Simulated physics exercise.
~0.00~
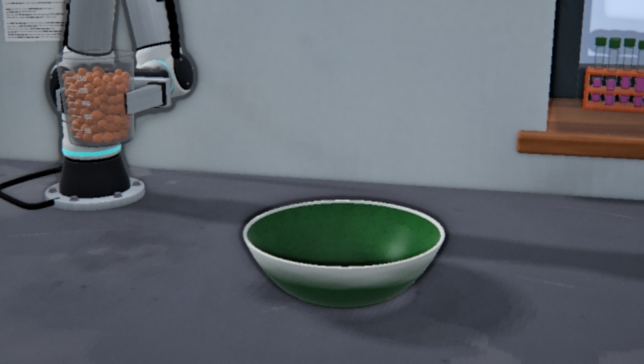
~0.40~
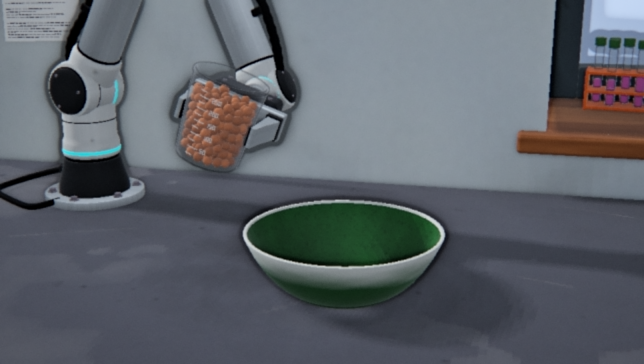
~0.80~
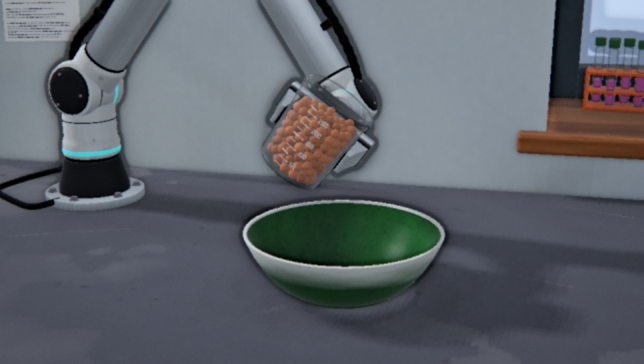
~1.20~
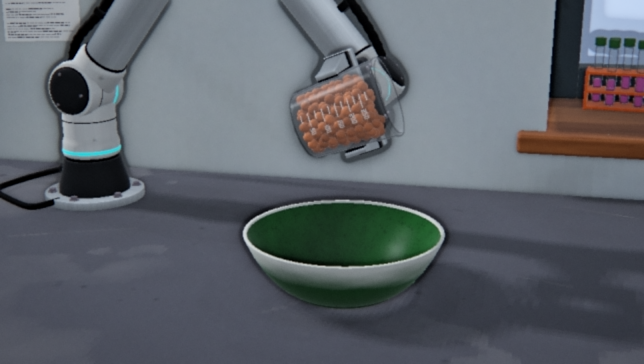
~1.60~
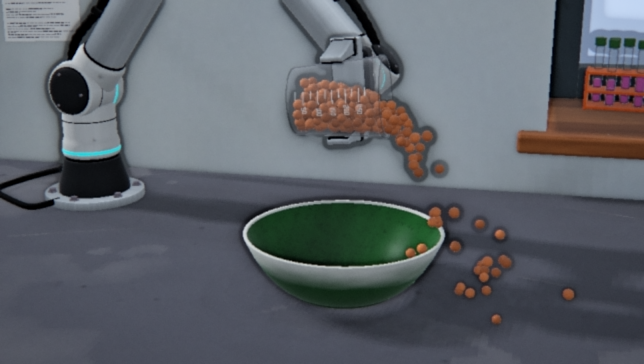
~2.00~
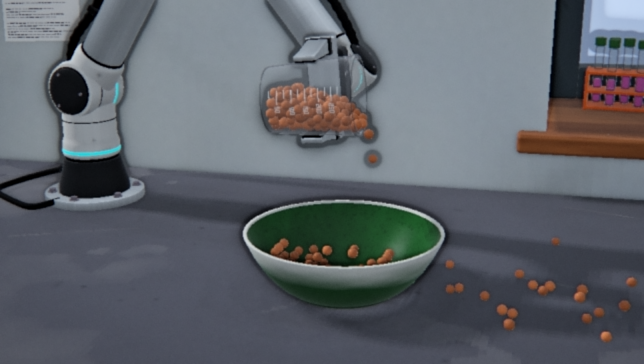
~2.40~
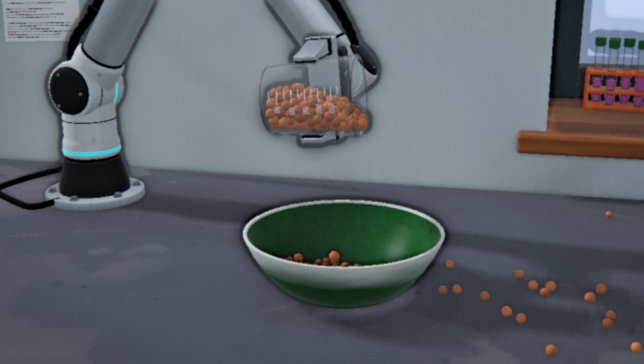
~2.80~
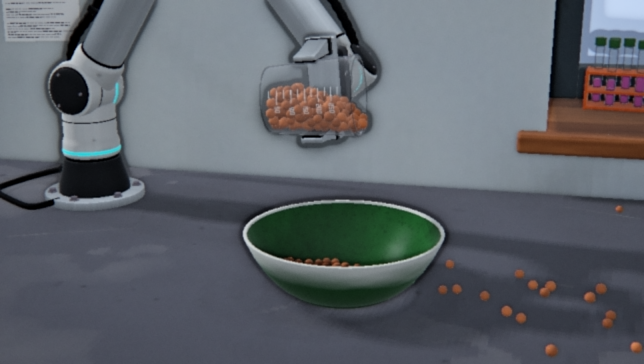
At first, a robot arm on the left of a grey table grips a clear beaker full of small orange-brown beads, with a green bowl standing to the right. The arm swings the beaker rightward, tilting it as it nears the bowl, then lifts it a little and tips it onto its side. Beads spill over the lip, some landing around the bowl's right rim and others scattering across the table. The arm draws the beaker back slightly left, and more beads drop into the bowl. Finally the flow stops, leaving the beaker still holding most beads, some in the bowl, and a scattering on the right.
